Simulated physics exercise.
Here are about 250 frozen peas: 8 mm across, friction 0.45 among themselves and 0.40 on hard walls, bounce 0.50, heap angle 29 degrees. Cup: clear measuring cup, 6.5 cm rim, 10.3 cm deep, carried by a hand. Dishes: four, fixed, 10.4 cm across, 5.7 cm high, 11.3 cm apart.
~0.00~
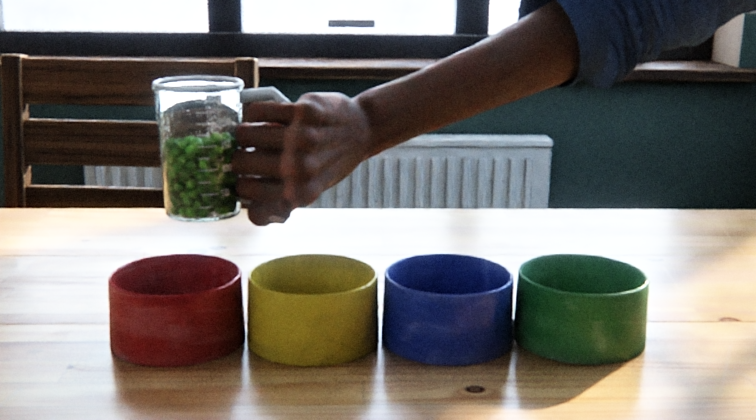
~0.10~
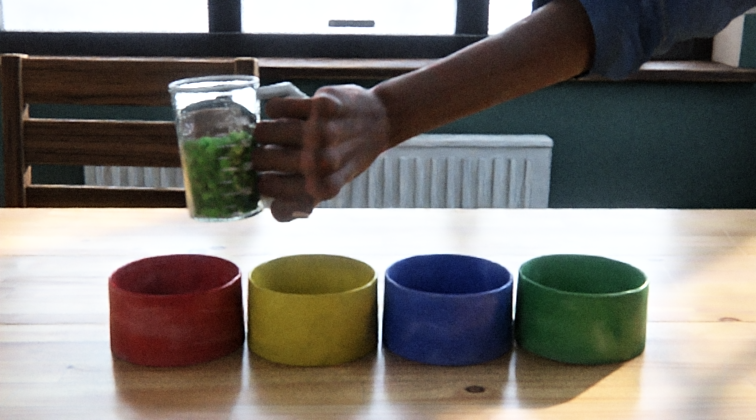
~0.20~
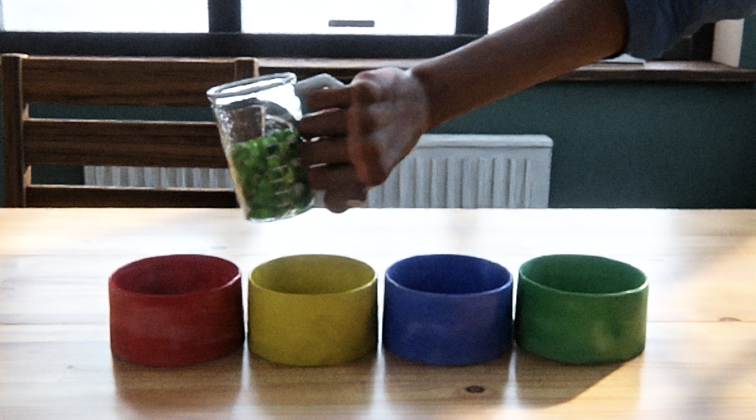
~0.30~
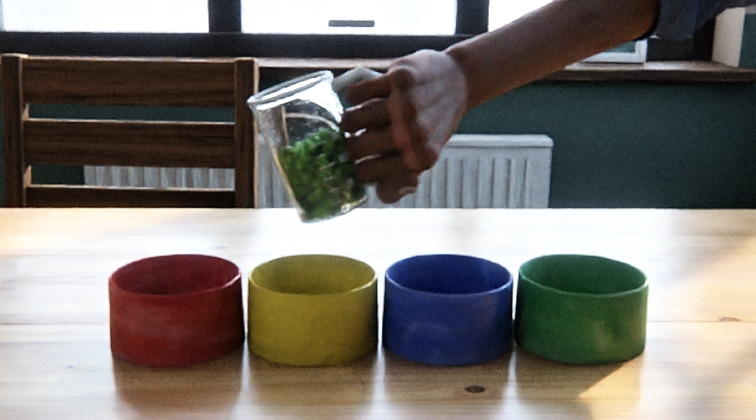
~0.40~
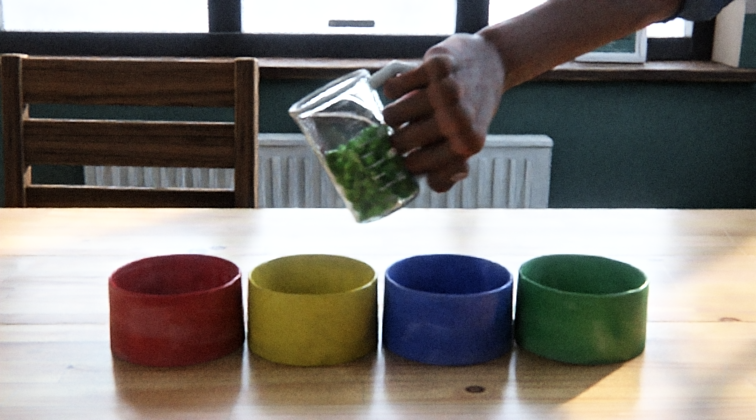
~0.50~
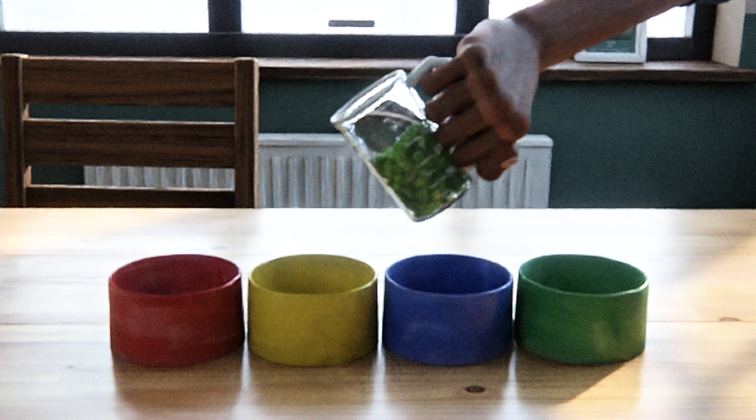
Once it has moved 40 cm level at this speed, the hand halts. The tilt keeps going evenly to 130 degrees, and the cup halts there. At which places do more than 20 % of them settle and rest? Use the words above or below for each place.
Red: Below; blue: Below; green: Above; yellow: Below; counter: Below.
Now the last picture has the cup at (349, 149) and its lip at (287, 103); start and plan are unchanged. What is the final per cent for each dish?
Per cent kept: Red 0, blue 0, green 100, yellow 0.
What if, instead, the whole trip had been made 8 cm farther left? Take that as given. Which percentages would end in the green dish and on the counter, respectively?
Green 20, counter 20.
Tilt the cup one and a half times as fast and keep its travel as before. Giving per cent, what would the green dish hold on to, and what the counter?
In that case the green dish gets 100 while the counter gets 0.
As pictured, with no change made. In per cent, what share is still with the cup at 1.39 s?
That would be some 95 per cent.
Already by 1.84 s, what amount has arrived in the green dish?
I'd say close to 100 per cent at that point.
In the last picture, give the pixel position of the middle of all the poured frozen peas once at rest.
My guess is close to (579, 320).
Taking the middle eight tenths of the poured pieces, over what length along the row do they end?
Close to 6 centimetres along the dishes.
Then, at 1.03 s, tilt 80 degrees; cup holds 100 %.
After 1.39 s, tilt 110 degrees; cup holds 95 %.
After 1.84 s, tilt 130 degrees; cup holds 0 %, green 100 %.
At rest (2.3 s), red 0 %, blue 0 %, green 100 %, yellow 0 %, counter 0 %.
